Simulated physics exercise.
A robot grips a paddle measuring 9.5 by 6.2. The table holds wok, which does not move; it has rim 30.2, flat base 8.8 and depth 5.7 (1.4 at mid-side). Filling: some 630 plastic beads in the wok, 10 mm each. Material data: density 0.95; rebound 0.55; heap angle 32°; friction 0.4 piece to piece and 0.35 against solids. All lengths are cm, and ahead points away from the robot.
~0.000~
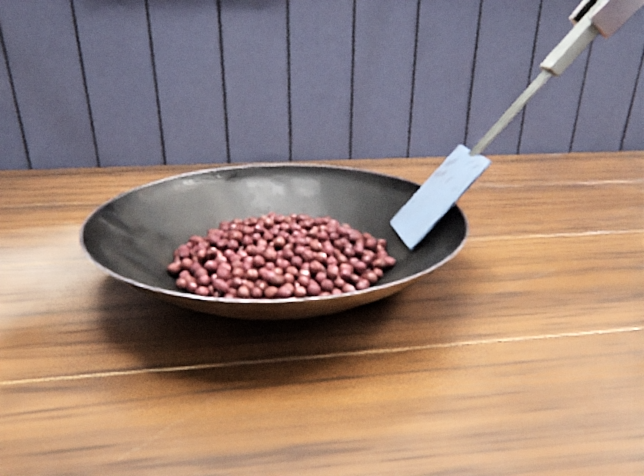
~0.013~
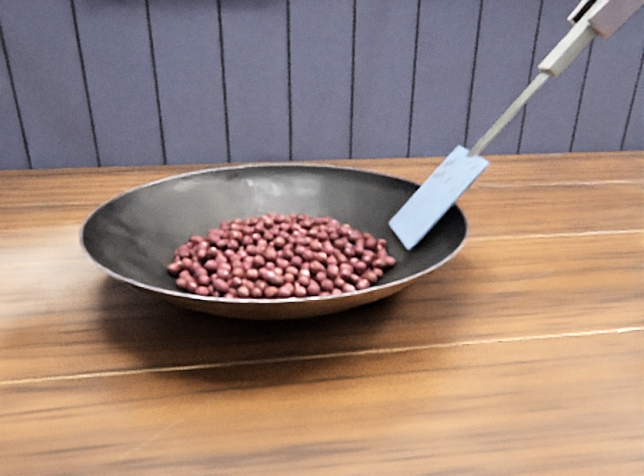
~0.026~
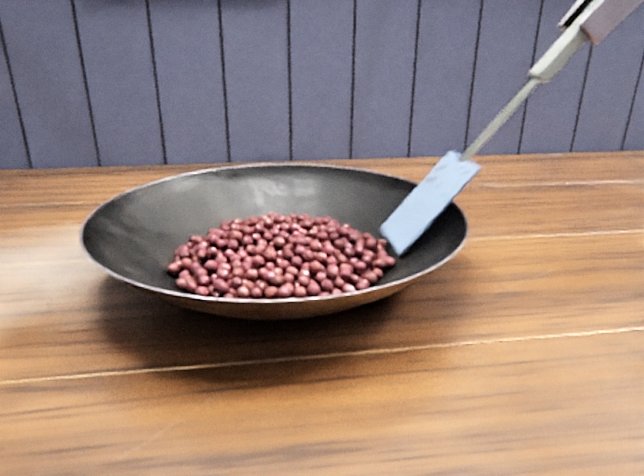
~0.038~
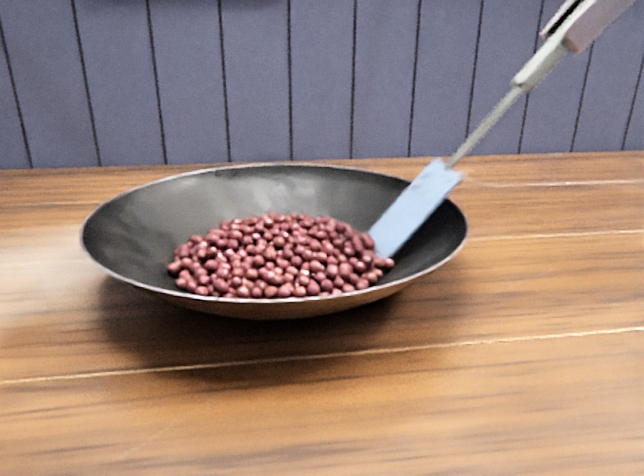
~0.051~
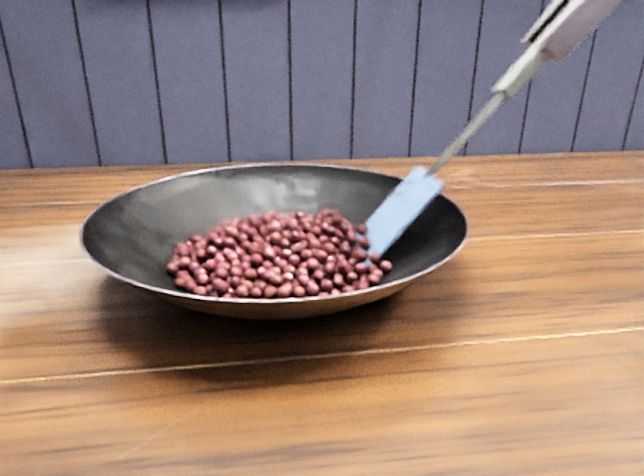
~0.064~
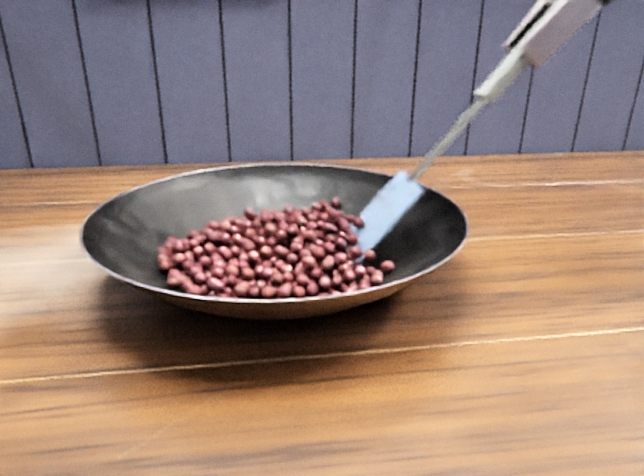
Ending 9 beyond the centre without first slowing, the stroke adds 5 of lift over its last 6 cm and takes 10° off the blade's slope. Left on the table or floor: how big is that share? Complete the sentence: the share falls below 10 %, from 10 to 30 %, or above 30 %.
The share falls from 10 to 30 %.
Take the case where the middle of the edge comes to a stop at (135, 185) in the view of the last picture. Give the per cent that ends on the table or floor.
Approximately 25 per cent, I reckon.
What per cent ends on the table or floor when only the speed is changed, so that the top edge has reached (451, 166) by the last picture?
Expect about 0 per cent there.
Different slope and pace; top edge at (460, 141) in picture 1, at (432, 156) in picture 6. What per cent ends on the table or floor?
Roughly 0 %.
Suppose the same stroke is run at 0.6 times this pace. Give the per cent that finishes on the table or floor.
Something close to 5 per cent ends up on the table or floor.
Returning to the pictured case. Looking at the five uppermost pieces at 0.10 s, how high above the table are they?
Somewhere near 7 cm, I'd say.
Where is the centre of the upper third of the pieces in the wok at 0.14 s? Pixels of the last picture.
About pixel (225, 230).
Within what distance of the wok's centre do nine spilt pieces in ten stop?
About 115 cm.
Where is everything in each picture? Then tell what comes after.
Paddle top edge at (475, 153), sloping 50°; upper third of the load around (282, 245), from x 175 to 390, top at y 215; 628 in the wok, in the first picture.
Paddle top edge at (474, 154), sloping 50°; upper third of the load around (282, 245), from x 175 to 390, top at y 215, in the second picture.
Paddle top edge at (465, 159), sloping 50°; upper third of the load around (282, 245), from x 175 to 390, top at y 215, in the third picture.
Paddle top edge at (449, 167), sloping 50°; upper third of the load around (283, 244), from x 175 to 385, top at y 215, in the fourth picture.
Paddle top edge at (430, 174), sloping 50°; upper third of the load around (284, 240), from x 175 to 385, top at y 215, in the fifth picture.
Paddle top edge at (412, 179), sloping 50°; upper third of the load around (280, 236), from x 165 to 390, top at y 205; 628 in the wok, in the sixth picture.
After 0.10 s, sloping 50°, highest piece 9 above the table; 628 in the wok.
After 0.14 s, sloping 48°, highest piece 10 above the table; 628 in the wok.
After 0.36 s, sloping 40°, highest piece 25 above the table; 518 in the wok, 44 on the table or floor, 66 on the blade or in flight.
After 1.41 s, sloping 40°, highest piece 5 above the table; 518 in the wok, 110 on the table or floor.
At rest, 518 in the wok, 110 on the table or floor. That is 18 % on the table or floor.
